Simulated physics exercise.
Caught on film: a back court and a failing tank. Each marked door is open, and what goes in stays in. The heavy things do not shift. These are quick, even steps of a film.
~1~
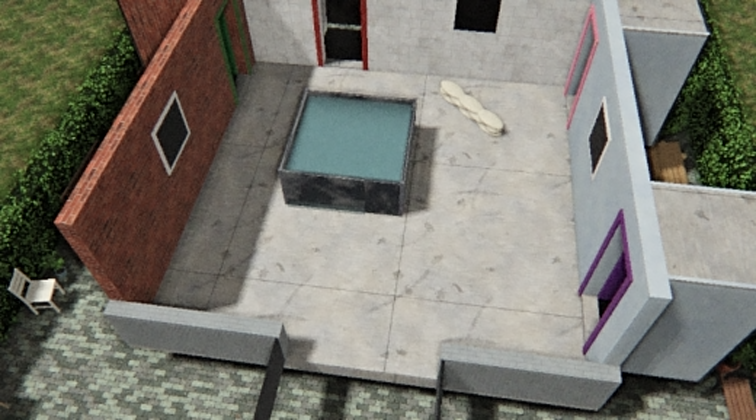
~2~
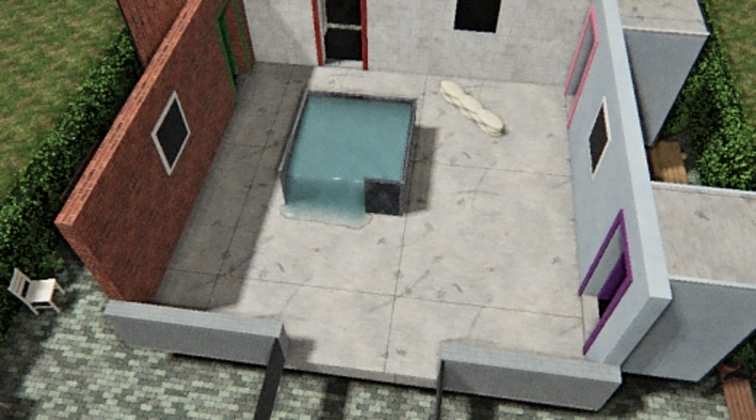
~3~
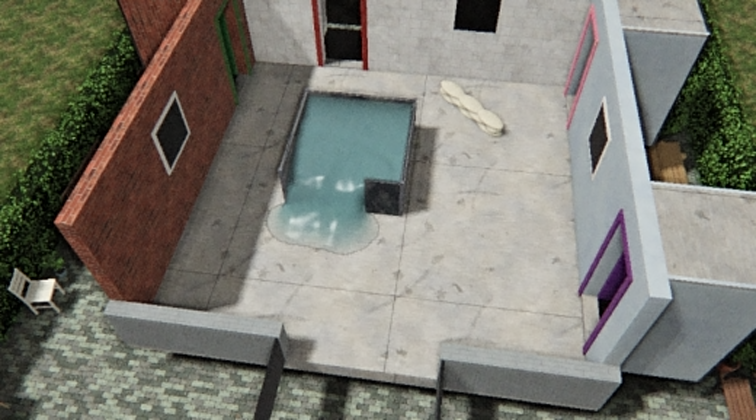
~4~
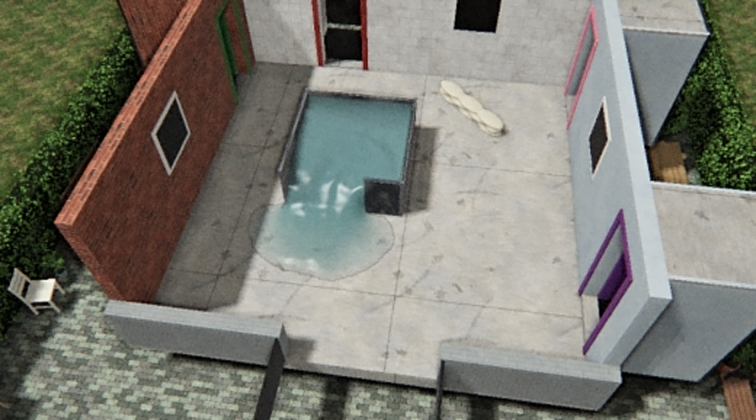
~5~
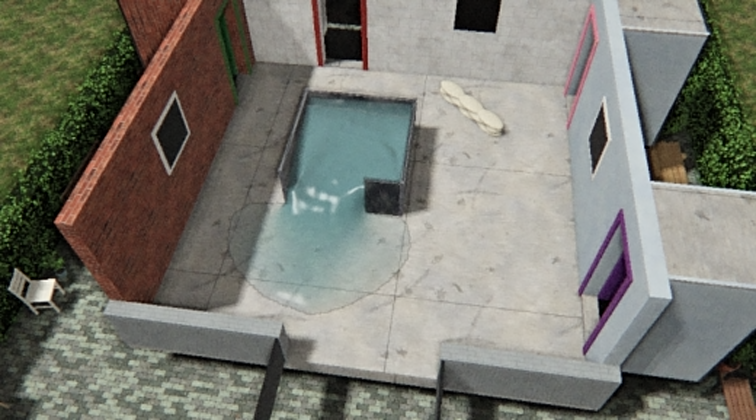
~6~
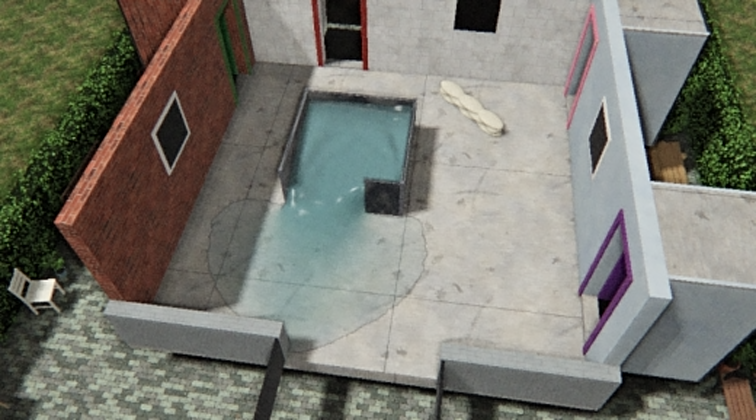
The footage shows a dark-walled water tank in a walled court, still at first, before water pours through a gap in its near side and spreads across the pale floor in a widening, rounded sheet toward the low front wall.
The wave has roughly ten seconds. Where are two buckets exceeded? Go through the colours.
One by one: The pink door admits no more than that; the purple door admits no more than that; the red door lets in a lot; the green door lets in a lot.
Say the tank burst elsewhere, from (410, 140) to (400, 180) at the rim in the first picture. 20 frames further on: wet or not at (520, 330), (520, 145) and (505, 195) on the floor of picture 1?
One after the other: Covered, awash, awash.
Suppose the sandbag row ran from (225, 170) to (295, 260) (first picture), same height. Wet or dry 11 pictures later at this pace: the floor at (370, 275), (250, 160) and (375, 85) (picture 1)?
As listed: Flooded, wet, not flooded.
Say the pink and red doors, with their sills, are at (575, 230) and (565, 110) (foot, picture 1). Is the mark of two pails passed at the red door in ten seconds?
In short: The red one takes less.
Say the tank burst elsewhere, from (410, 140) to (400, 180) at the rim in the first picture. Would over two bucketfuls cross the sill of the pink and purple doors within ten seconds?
My reading: Pink door takes more, purple door lets more in.
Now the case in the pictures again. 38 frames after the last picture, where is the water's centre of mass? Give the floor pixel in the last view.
Roughly at (294, 203).
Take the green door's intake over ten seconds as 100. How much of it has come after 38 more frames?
Close to 0 %.
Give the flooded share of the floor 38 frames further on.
Near 50 in a hundred.
A moment on, water covers 25 % of the floor; the pink door not reached, the purple door not reached, the red door not reached, the green door not reached.
Next, water covers 25 % of the floor; the pink door not reached, the purple door not reached, the red door not reached, the green door not reached.
Then, water covers 40 % of the floor; the pink door not reached, the purple door not reached, the red door not reached, the green door not reached.
Later, water covers 50 % of the floor; the pink door not reached, the purple door wet at the sill, nothing in, the red door over two buckets in, the green door wet at the sill, nothing in.
In the end, water covers 80 % of the floor; the pink door not reached, the purple door wet at the sill, nothing in, the red door over two buckets in, the green door far over two buckets in.
